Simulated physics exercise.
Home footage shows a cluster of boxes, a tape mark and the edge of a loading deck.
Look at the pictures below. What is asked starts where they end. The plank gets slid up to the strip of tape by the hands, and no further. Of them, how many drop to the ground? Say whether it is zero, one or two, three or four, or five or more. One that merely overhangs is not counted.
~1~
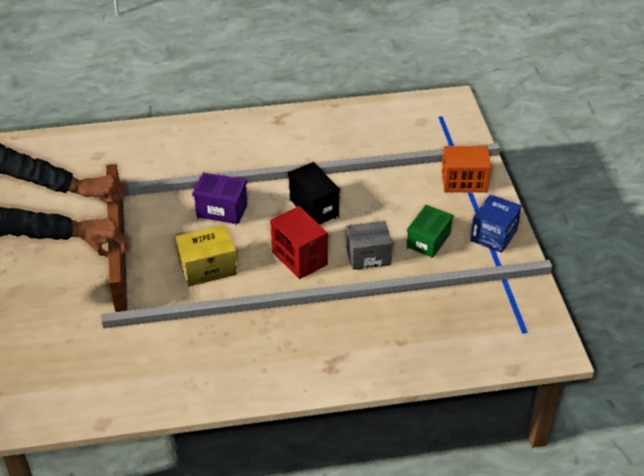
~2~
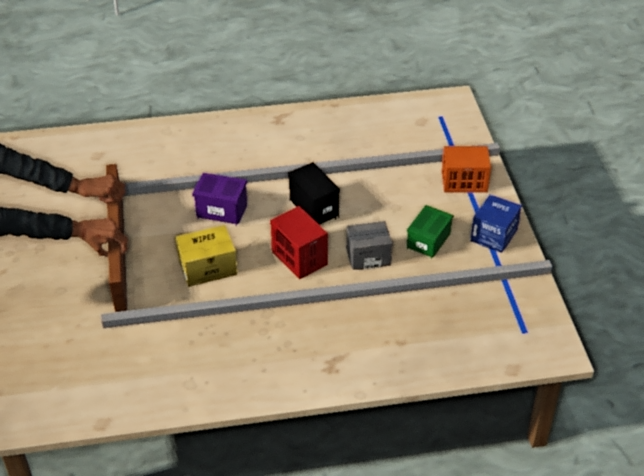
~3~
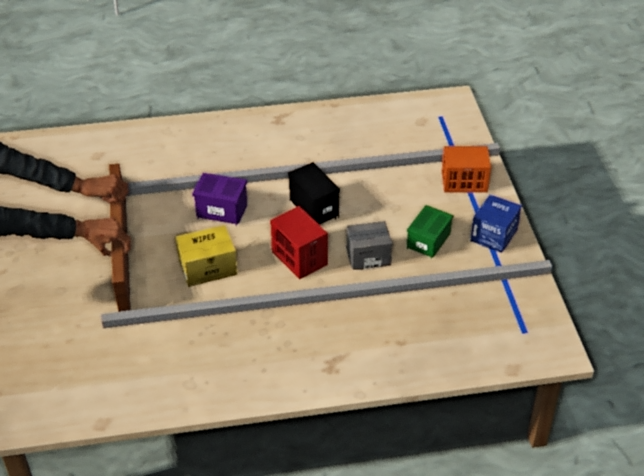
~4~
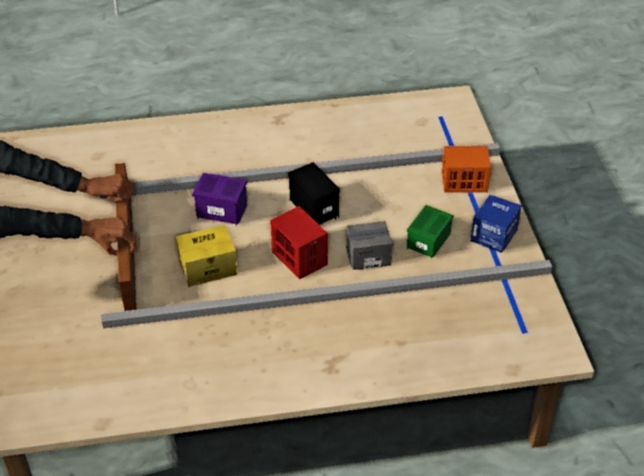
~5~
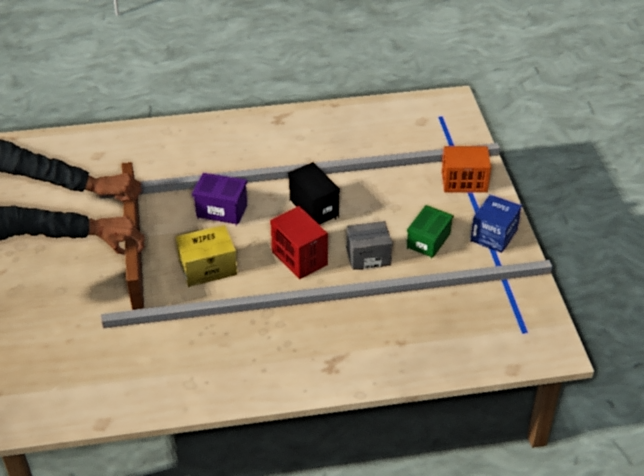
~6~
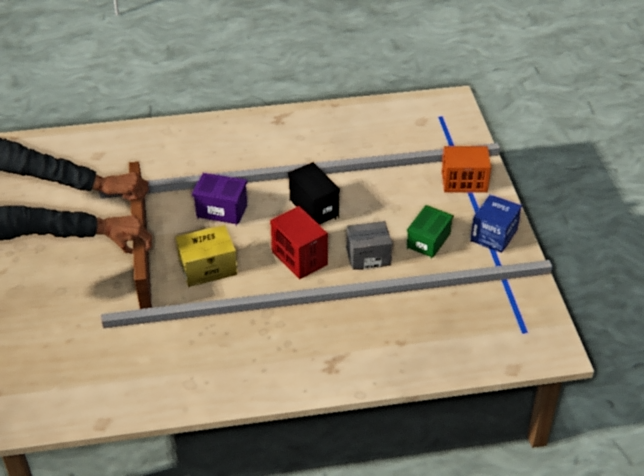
It is five or more.
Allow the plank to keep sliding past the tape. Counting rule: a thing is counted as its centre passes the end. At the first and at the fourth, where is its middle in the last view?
First: Around (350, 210). Next: Around (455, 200).
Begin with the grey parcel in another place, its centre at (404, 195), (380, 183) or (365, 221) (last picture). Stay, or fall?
In turn it goes off the edge; goes off the edge; goes off the edge.
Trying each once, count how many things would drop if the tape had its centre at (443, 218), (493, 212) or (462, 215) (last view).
First 3, then 5, then 5.
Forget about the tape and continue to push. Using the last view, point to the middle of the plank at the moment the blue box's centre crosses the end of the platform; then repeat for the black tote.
The middle is at (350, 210) when it's the blue box, and at (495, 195) when it's the black tote.
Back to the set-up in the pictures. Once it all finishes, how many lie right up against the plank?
3 touch it.
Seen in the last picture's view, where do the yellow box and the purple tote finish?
You'll see the yellow box at (513, 223), with the purple tote at (487, 162).
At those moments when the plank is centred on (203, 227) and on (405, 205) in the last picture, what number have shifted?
The count reaches 2 first and 7 second.
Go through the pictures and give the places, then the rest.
In the first frame, blue box (496, 223); orange crate (466, 169); green tote (430, 232); plank (116, 237); tape (478, 213).
In the second frame, orange crate (466, 170); yellow box (207, 256).
In the third frame, green tote (430, 232); grey parcel (369, 246).
In the fourth frame, blue box (496, 223); black tote (314, 195).
In the fifth frame, orange crate (466, 170); plank (133, 235).
In the sixth frame, blue box (496, 223); orange crate (466, 170); green tote (430, 232); plank (140, 235); tape (478, 213).
Soon after, none off yet; blue box at rest near (496, 223); orange crate at rest near (466, 170); green tote moved a little near (435, 230).
By the end, the number that fall off is five or more; fallen, red crate, grey parcel, green tote, orange crate and blue box.
